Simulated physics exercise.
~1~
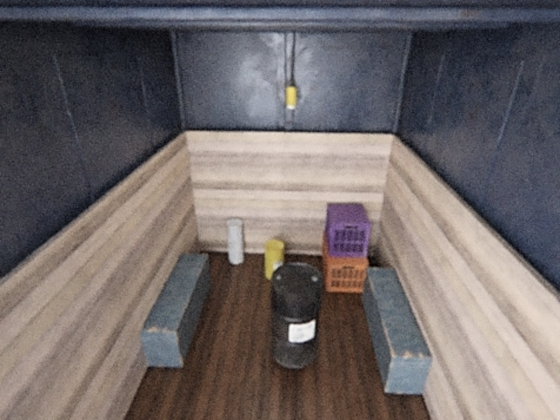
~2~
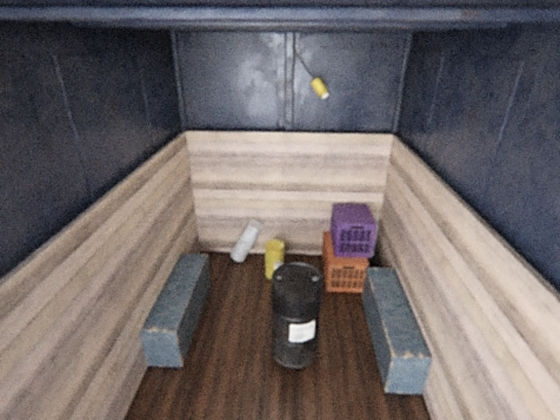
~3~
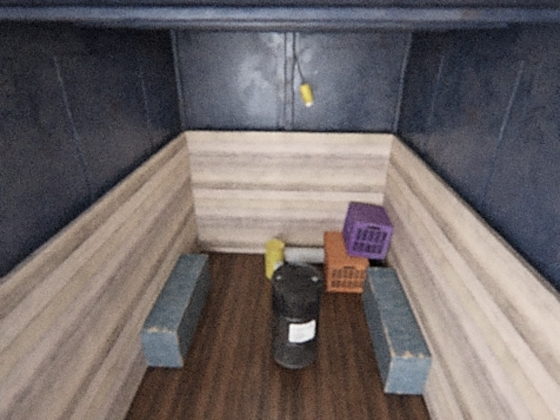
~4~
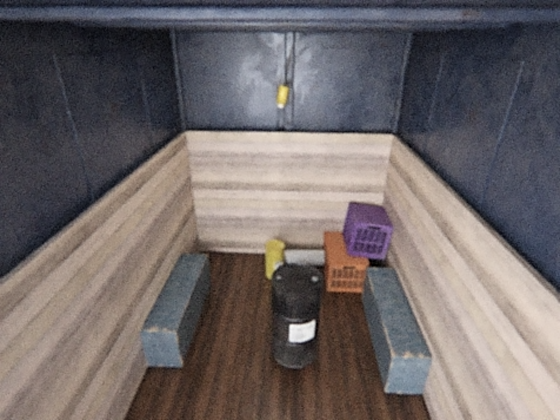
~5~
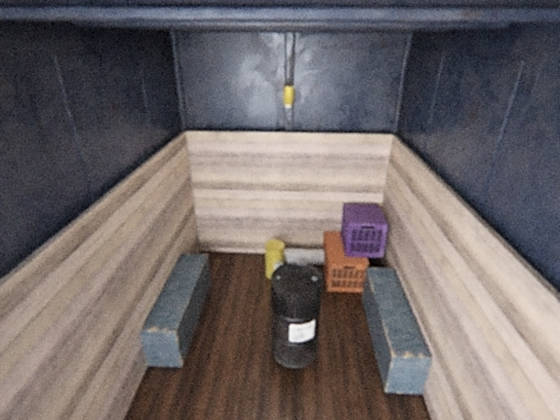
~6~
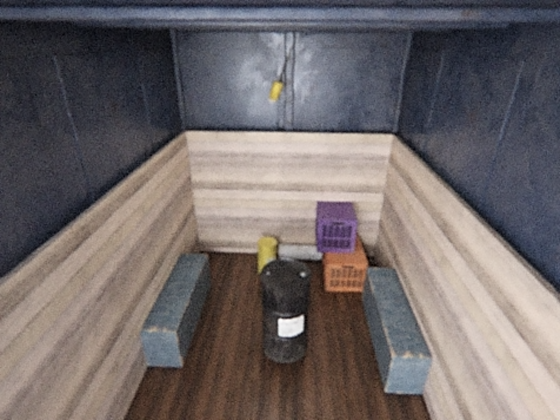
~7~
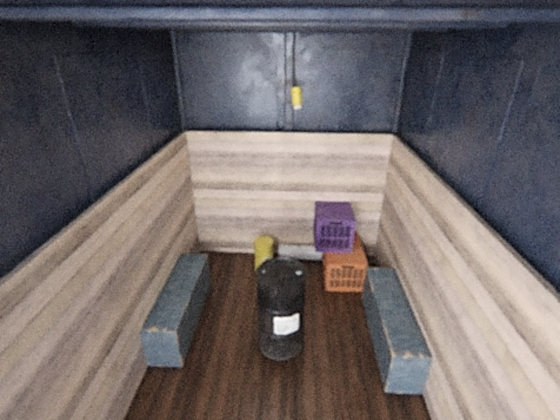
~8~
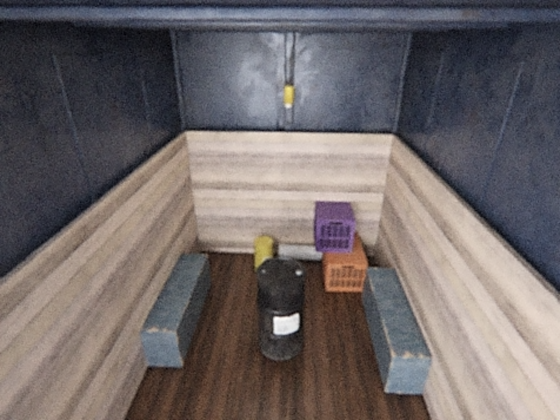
A black drum stands upright near the middle of a van's load bay, seen from the open end by a still camera, with a yellow canister and a white one behind it and a purple crate stacked on an orange crate at the right. A yellow object hanging above swings as the white canister tips and the purple crate slides right. The canister ends up on its side behind the others, and the purple crate tilts slightly. Later the crate shifts back left, while the drum and yellow canister slide a little left. At the end everything rests, with only the white canister toppled.
